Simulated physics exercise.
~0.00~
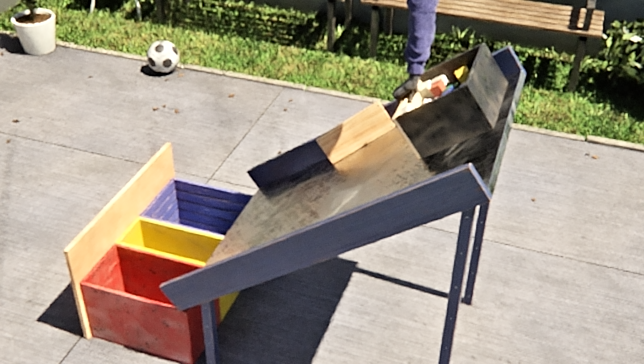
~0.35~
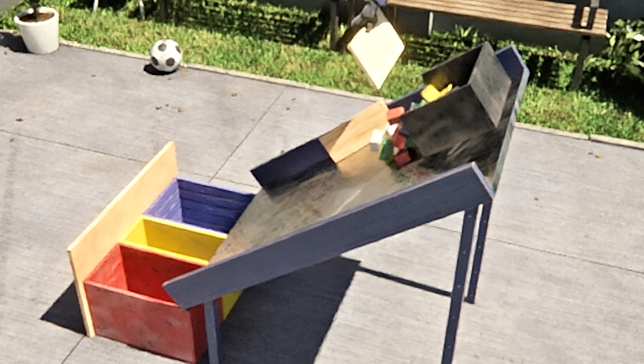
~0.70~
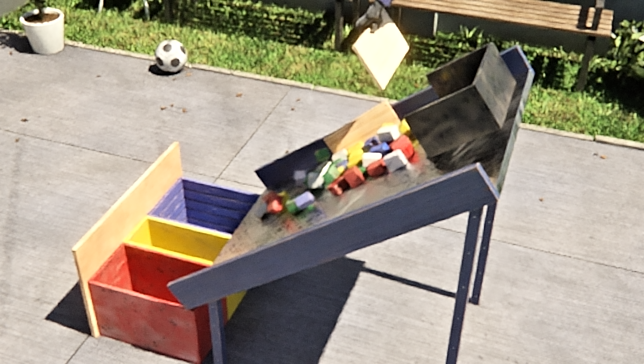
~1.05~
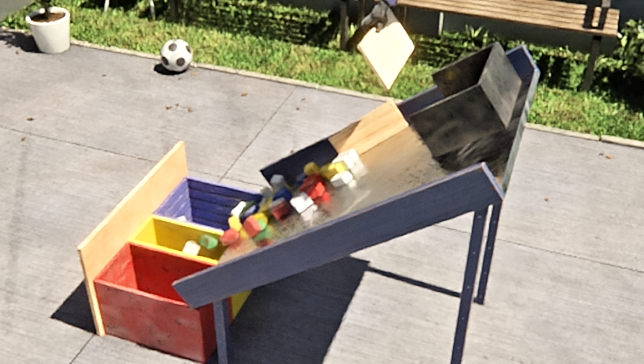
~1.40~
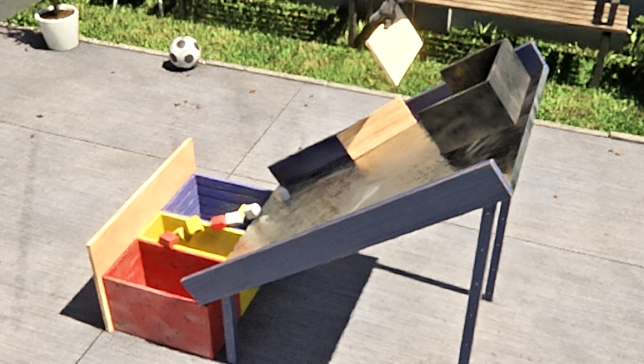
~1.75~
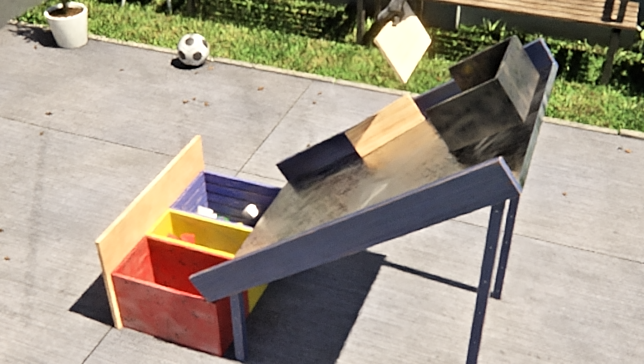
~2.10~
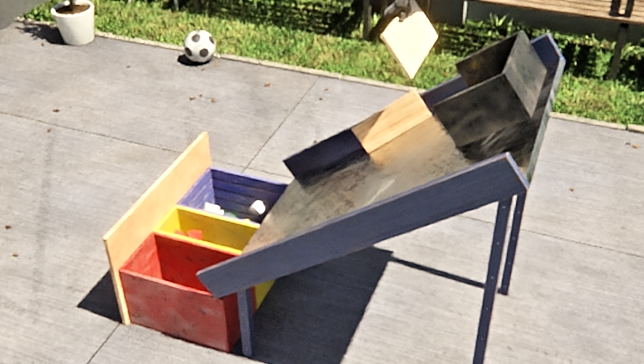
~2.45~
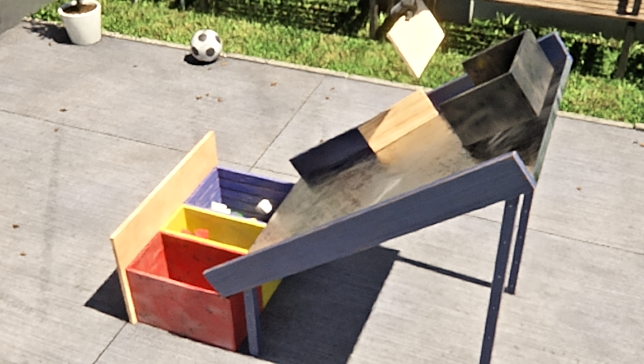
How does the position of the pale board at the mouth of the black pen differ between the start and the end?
At the start it sits low at the mouth of the black pen, in front of the bricks. By the end it is up in the air, clear of the chute and beyond its far edge.
Colourful toy bricks sliding down a tilted chute table after a pale board lifts away, dropping into blue and yellow compartments, red staying empty.
